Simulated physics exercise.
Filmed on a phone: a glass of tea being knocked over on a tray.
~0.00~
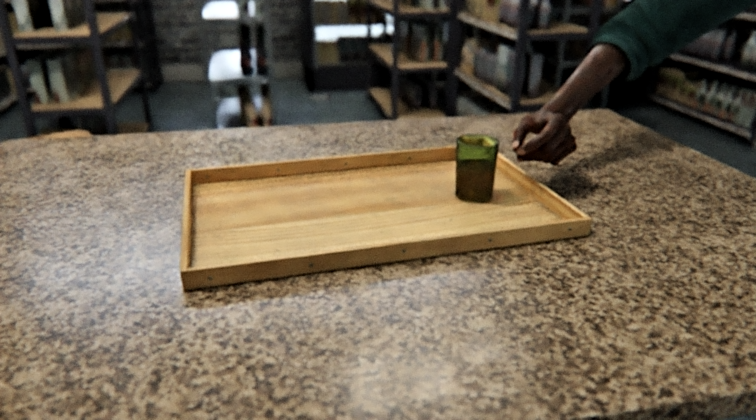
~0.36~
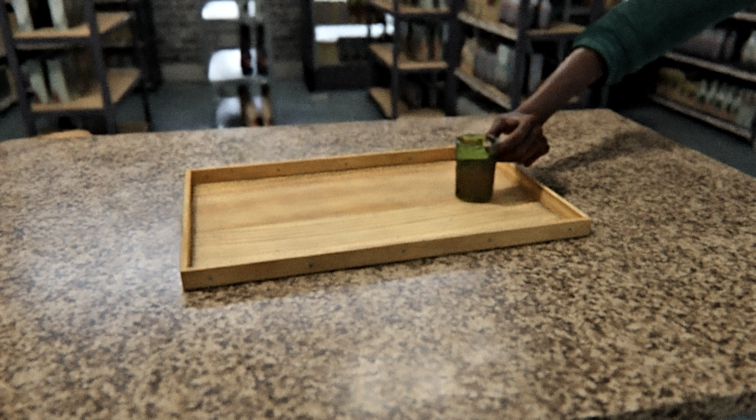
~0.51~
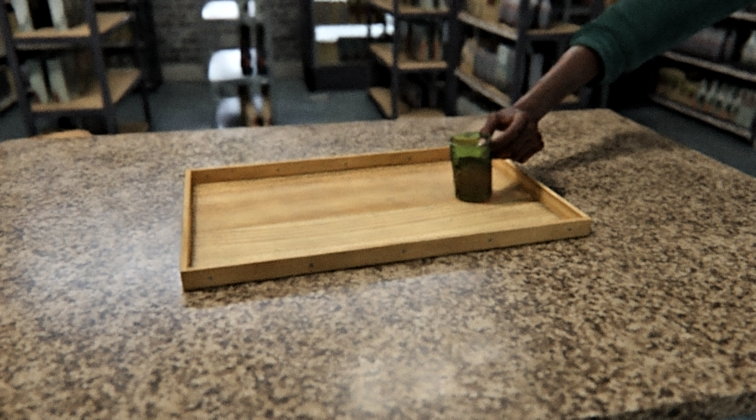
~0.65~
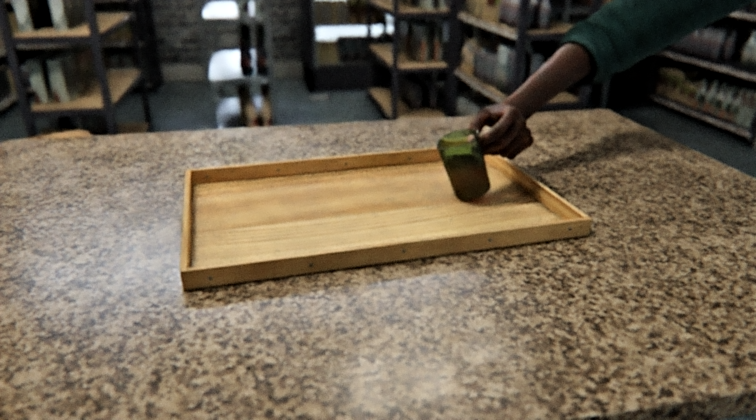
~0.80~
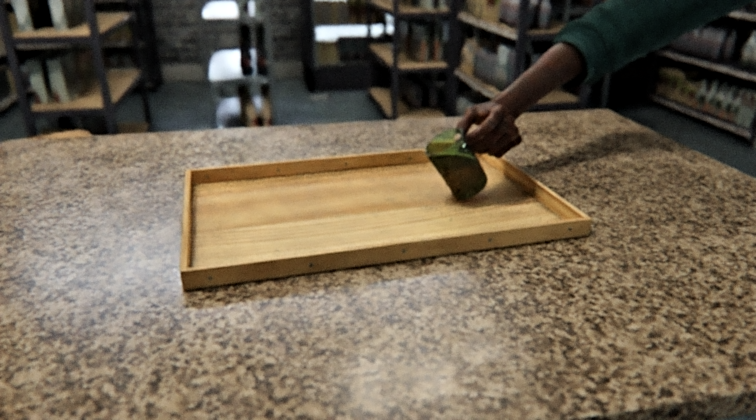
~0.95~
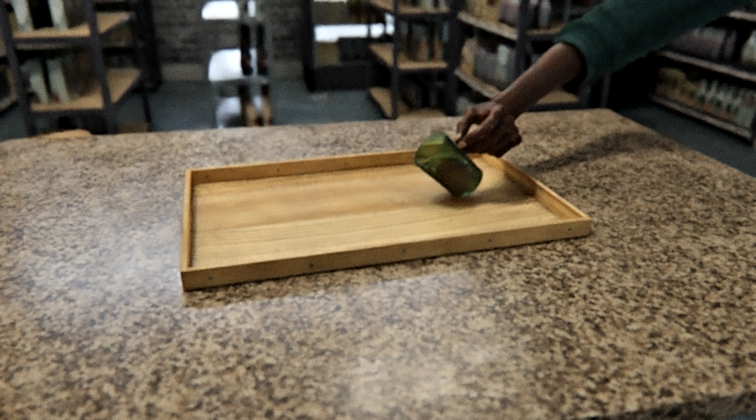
A hand reaches in and tilts a green glass leftward on a wooden tray.
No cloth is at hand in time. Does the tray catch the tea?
The spill keeps within the tray.
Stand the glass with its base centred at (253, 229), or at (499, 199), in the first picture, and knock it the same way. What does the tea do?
One: It wets the top as well. Two: It is held by the rim.
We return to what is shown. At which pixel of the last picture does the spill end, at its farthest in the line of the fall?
Roughly at (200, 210).
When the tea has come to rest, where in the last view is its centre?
Near (269, 212).
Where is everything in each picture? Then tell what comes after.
It stands upright; glass (476, 167) about half full; tray (393, 241), in the first frame.
It is being nudged; glass about half full, surface at (475, 166), in the second frame.
It is being nudged; glass (472, 165) about half full, in the third frame.
It is being nudged; glass about half full, surface at (464, 163); tray (393, 241), in the fourth frame.
It is being nudged; glass (457, 163) tipped 30°, in the fifth frame.
It is falling; glass (448, 165) tipped 45°, in the sixth frame.
By 1.5 s, the glass lies in the tray; the puddle covers about as much as a plate; the top is dry.
By 2.3 s, the puddle covers about as much as a tray; the top is dry.
By 3.6 s, the puddle covers about as much as a tray; the top is dry.
